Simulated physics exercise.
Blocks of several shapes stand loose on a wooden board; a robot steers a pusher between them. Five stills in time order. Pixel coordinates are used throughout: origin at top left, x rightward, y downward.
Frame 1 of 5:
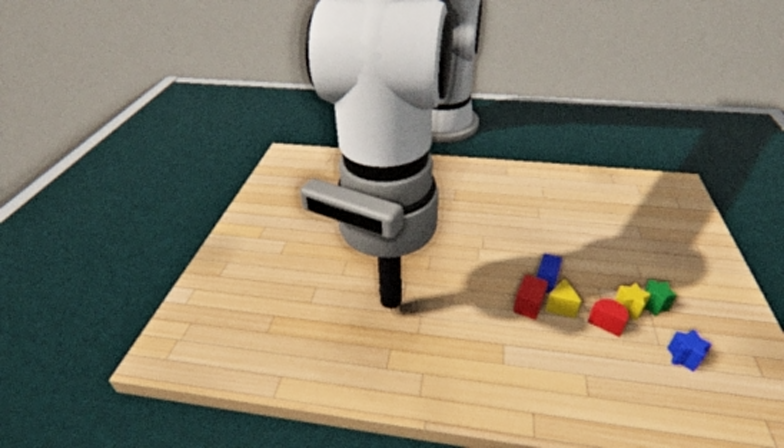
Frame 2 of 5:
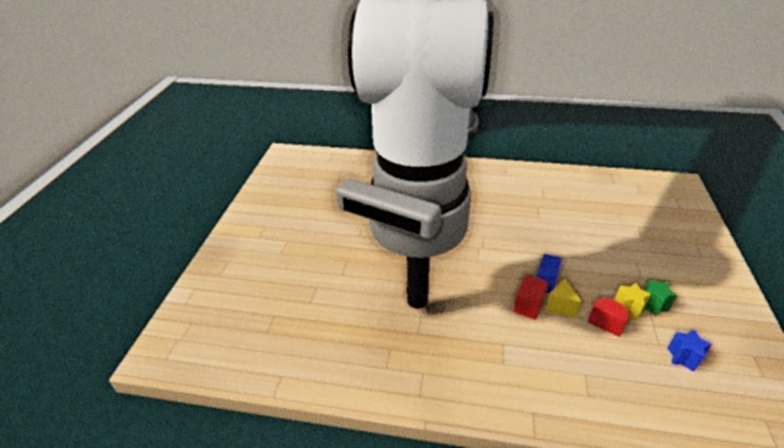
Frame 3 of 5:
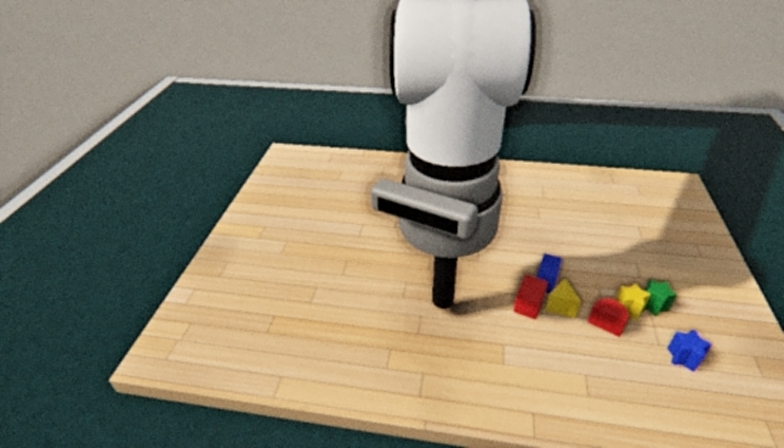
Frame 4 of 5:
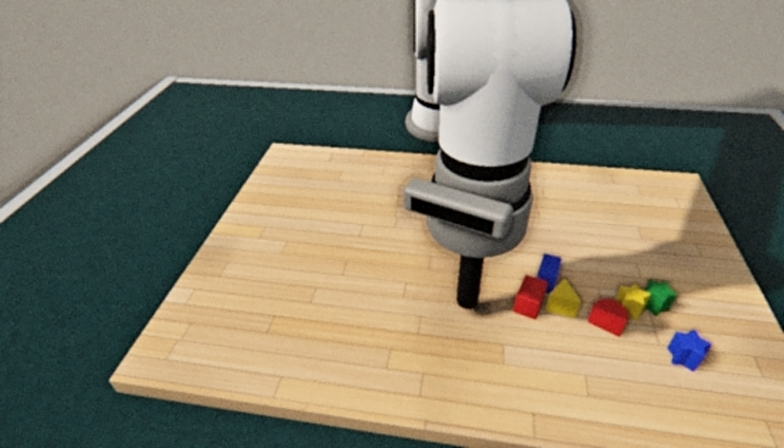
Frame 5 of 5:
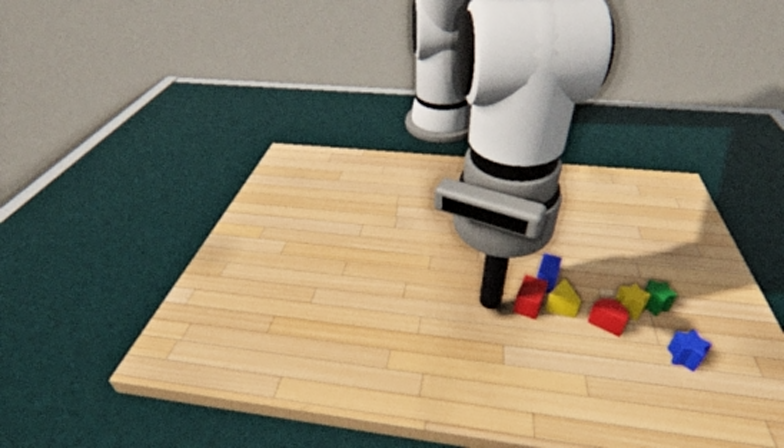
A white and grey robot arm with a black pusher stands over a pale wooden board on a dark green table, seen from a raised, fixed view. Red, yellow, blue and green blocks, some star-shaped, lie on the board's right side. The arm slides the upright pusher steadily rightward, from left of the blocks to close beside the red rectangular one, while the blocks stay still.
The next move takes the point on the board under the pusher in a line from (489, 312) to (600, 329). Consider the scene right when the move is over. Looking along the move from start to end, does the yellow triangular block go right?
No, I don't think so.
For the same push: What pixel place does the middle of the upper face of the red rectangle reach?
For the centre of its top, I'd go with (562, 286).
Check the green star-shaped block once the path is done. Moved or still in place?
By the last moment, the green star-shaped block will still be in its place.
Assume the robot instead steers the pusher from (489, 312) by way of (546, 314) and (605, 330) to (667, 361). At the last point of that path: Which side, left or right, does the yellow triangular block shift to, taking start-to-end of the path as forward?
My prediction: Leftwards.
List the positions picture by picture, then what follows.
In the first picture, pusher's lower end (391, 302); red rectangle (533, 288); yellow triangular block (565, 291); red D-shaped block (613, 307); yellow star-shaped block (635, 293); green star-shaped block (662, 289).
In the second picture, pusher (418, 302); blocks still.
In the third picture, pusher (443, 302); blocks still.
In the fourth picture, pusher (467, 302); blocks still.
In the fifth picture, pusher (490, 302); red rectangle (533, 288); yellow triangular block (565, 291); red D-shaped block (613, 307); yellow star-shaped block (635, 293); green star-shaped block (662, 289).
The first path, step by step. One third of the way, pusher (528, 308); red rectangle (547, 286), turned 25° anticlockwise; yellow triangular block (573, 291), turned 30° anticlockwise.
Two thirds of the way, pusher (566, 313); red rectangle (562, 286), turned 85° anticlockwise; yellow triangular block (592, 287), turned 40° anticlockwise.
At the end, pusher (604, 318); red rectangle (562, 286), turned 90° anticlockwise; yellow triangular block (592, 287), turned 40° anticlockwise; red D-shaped block (622, 304), turned 15° clockwise; yellow star-shaped block (638, 292); green star-shaped block still.
